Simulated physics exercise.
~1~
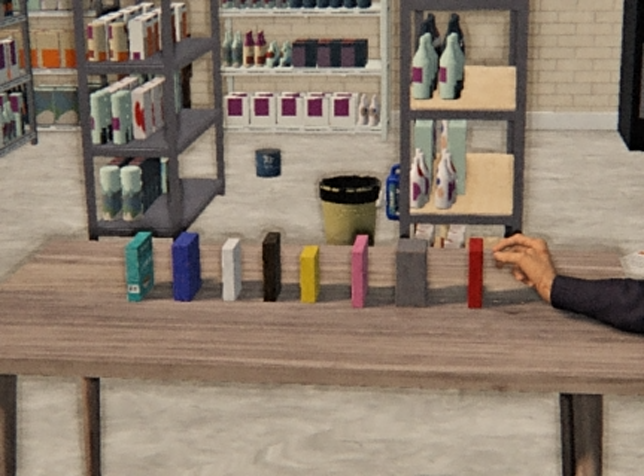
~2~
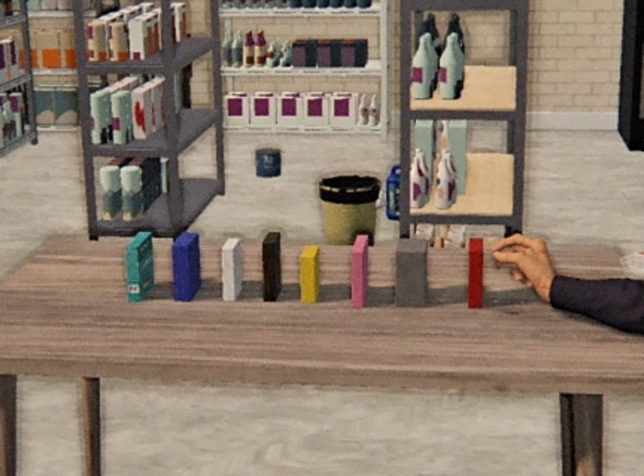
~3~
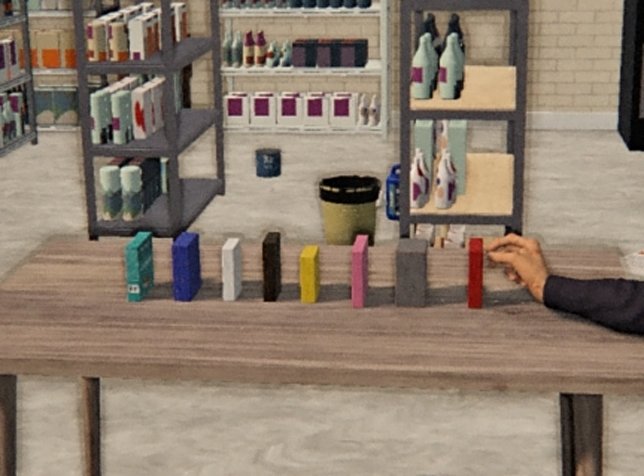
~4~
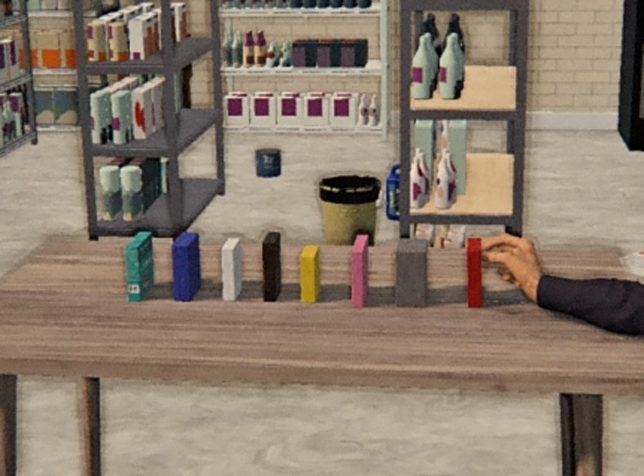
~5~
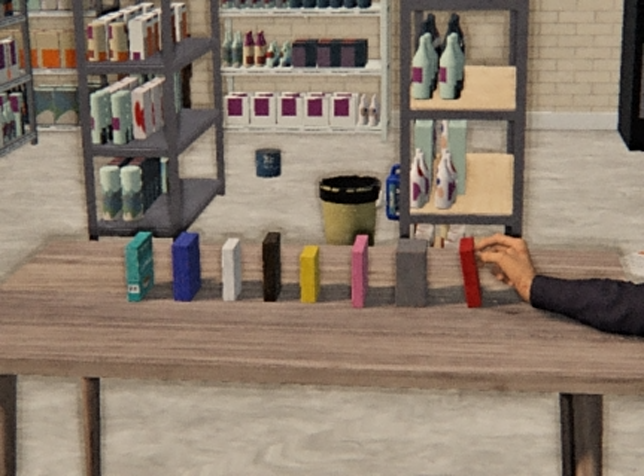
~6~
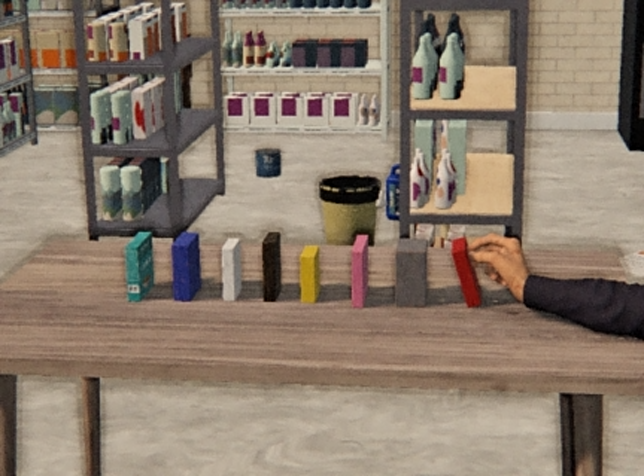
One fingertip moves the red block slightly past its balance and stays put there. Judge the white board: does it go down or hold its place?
It holds its place.
Then, 0.10 s past the last view, red block 28° over.
Then, 0.20 s past the last view, red block 45° over.
Then, 0.70 s past the last view, white board resting near (232, 269).
Finally, all 6 still in place. Final places as the last picture's camera would see them, white board near (232, 269).
